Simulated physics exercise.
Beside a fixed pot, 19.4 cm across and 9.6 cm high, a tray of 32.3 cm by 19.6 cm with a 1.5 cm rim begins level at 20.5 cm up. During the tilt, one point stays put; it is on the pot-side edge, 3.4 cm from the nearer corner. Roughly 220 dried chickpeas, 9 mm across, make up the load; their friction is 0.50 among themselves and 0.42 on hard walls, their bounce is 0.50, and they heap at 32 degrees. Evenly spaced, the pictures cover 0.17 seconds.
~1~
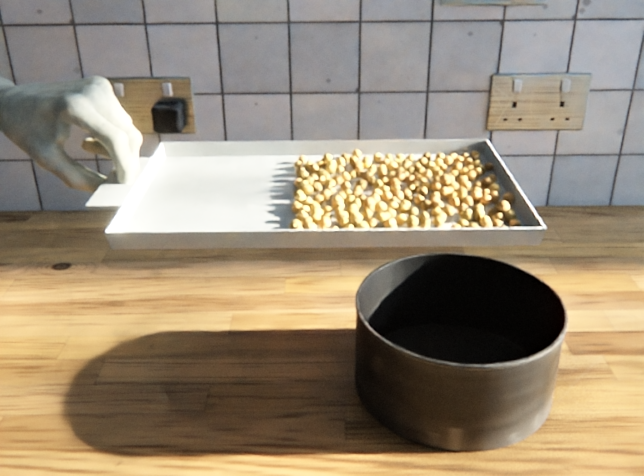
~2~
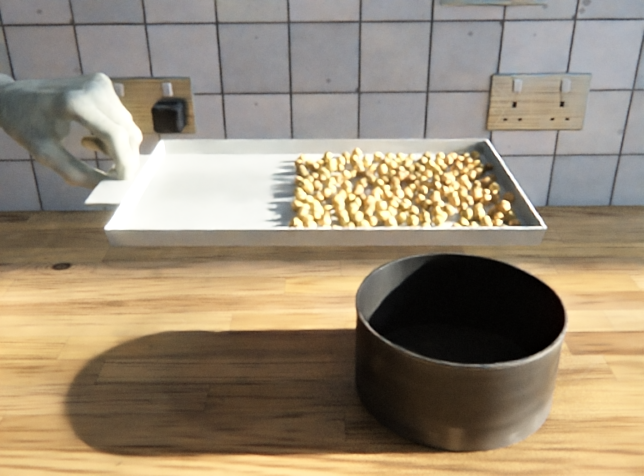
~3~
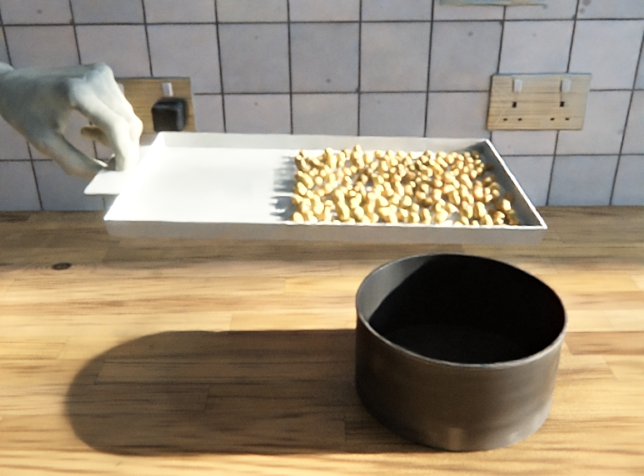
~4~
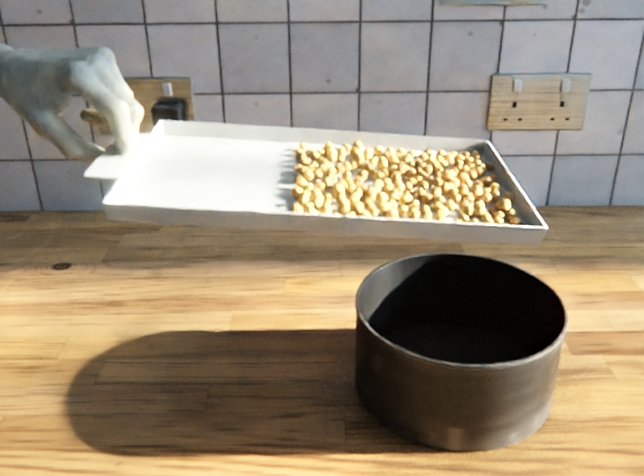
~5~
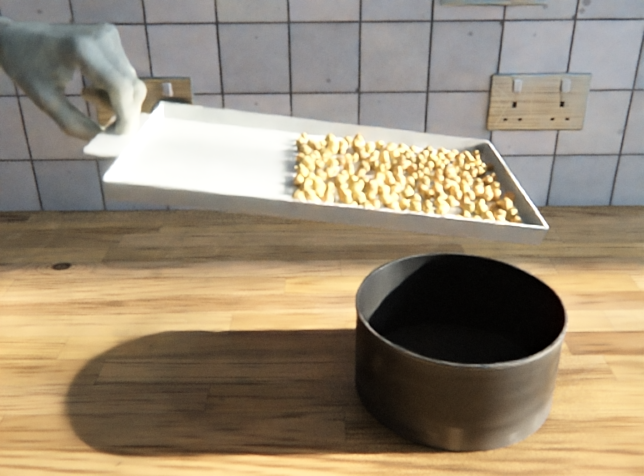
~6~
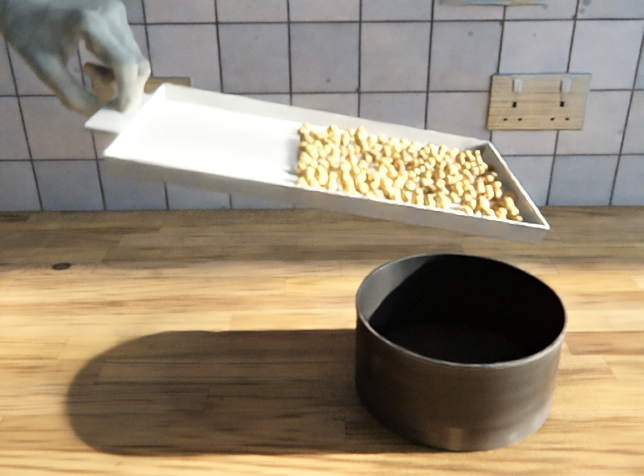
A pale hand at the left grips the end of a white rectangular tray, level at first above a wooden worktop, seen from the front and slightly above. Tan chickpeas cover the tray's right half, a dark round pot stands below right, and sockets line the tiled wall behind. The hand lifts the left end steadily, slanting the tray down rightward, while the camera stays still.
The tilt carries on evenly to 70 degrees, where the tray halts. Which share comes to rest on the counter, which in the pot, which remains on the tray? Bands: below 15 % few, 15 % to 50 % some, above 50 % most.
Result: Counter: Few, pot: Few, tray: Most.
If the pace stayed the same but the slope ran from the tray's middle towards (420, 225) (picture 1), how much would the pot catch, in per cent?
That would be close to 0 per cent.
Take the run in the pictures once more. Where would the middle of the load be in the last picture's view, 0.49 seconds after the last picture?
I'd put it close to (490, 151).
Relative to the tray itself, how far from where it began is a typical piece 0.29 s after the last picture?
Roughly 4 cm.
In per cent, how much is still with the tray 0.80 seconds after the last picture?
About 95%.
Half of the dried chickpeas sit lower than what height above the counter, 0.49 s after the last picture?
Some 24 cm.
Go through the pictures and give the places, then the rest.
Tray tilt 0 degrees, front corners at (109, 231) and (541, 227); middle of the pieces at (395, 190); pot at (459, 302), in the first frame.
Tray tilt 0 degrees, front corners at (109, 227) and (542, 226); middle of the pieces at (395, 190), in the second frame.
Tray tilt 2 degrees, front corners at (108, 217) and (542, 226); middle of the pieces at (396, 187), in the third frame.
Tray tilt 4 degrees, front corners at (107, 201) and (543, 226), lowest corner right back; middle of the pieces at (396, 183), in the fourth frame.
Tray tilt 7 degrees, front corners at (107, 178) and (544, 226), lowest corner right back; middle of the pieces at (397, 177), in the fifth frame.
Tray tilt 11 degrees, front corners at (109, 153) and (545, 226), lowest corner right back; middle of the pieces at (399, 171); pot at (459, 302), in the sixth frame.
Then, 0.29 s after the last picture, tilt 40 degrees; the tray holds 100 %, the pot 0 %.
Then, 0.49 s after the last picture, tilt 60 degrees; the tray holds 100 %, the pot 0 %.
Then, 0.80 s after the last picture, tilt 70 degrees; the tray holds 95 %, the pot 0 %.
In the end, counter 5 %, pot 0 %, tray 95 %.
